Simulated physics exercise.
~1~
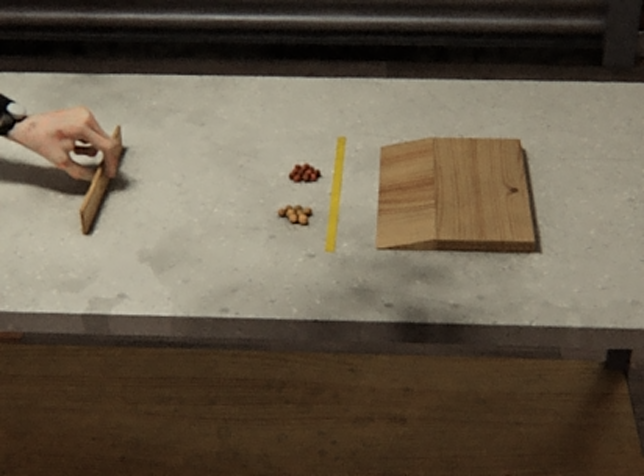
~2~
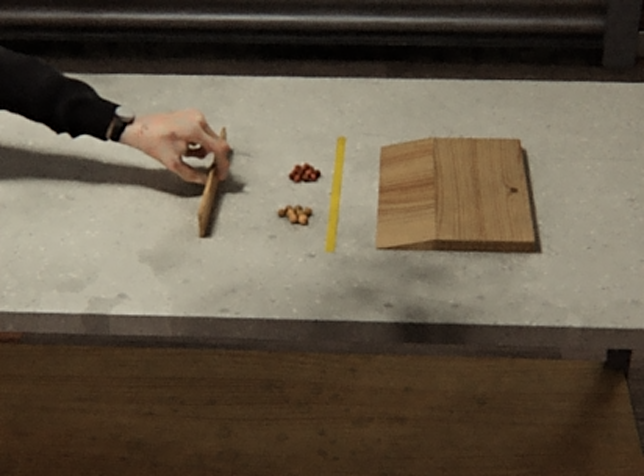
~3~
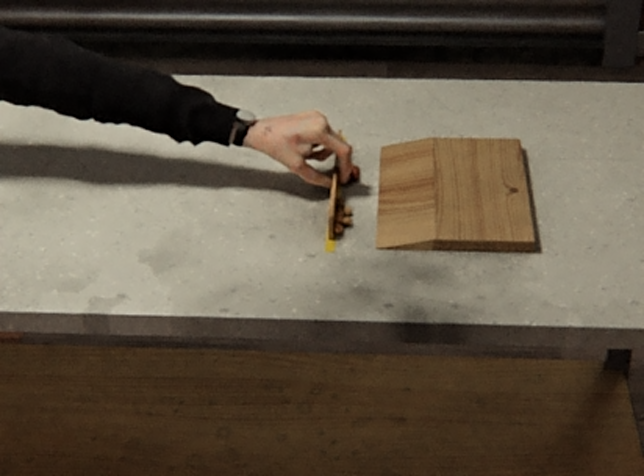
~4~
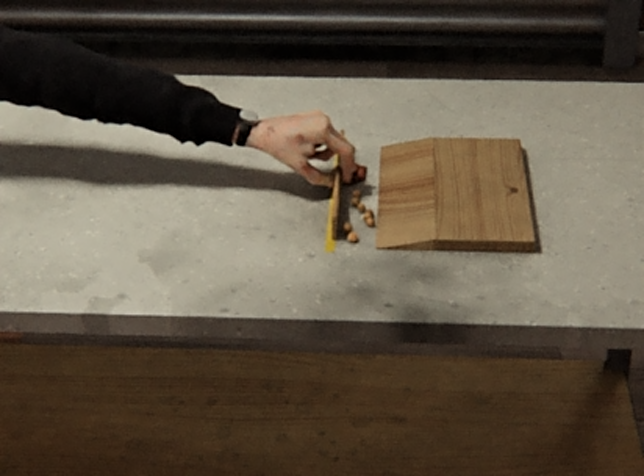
On a pale stone counter, a hand sliding a wooden strip right, pushing two nut-like clusters past yellow tape, short of a ramp.
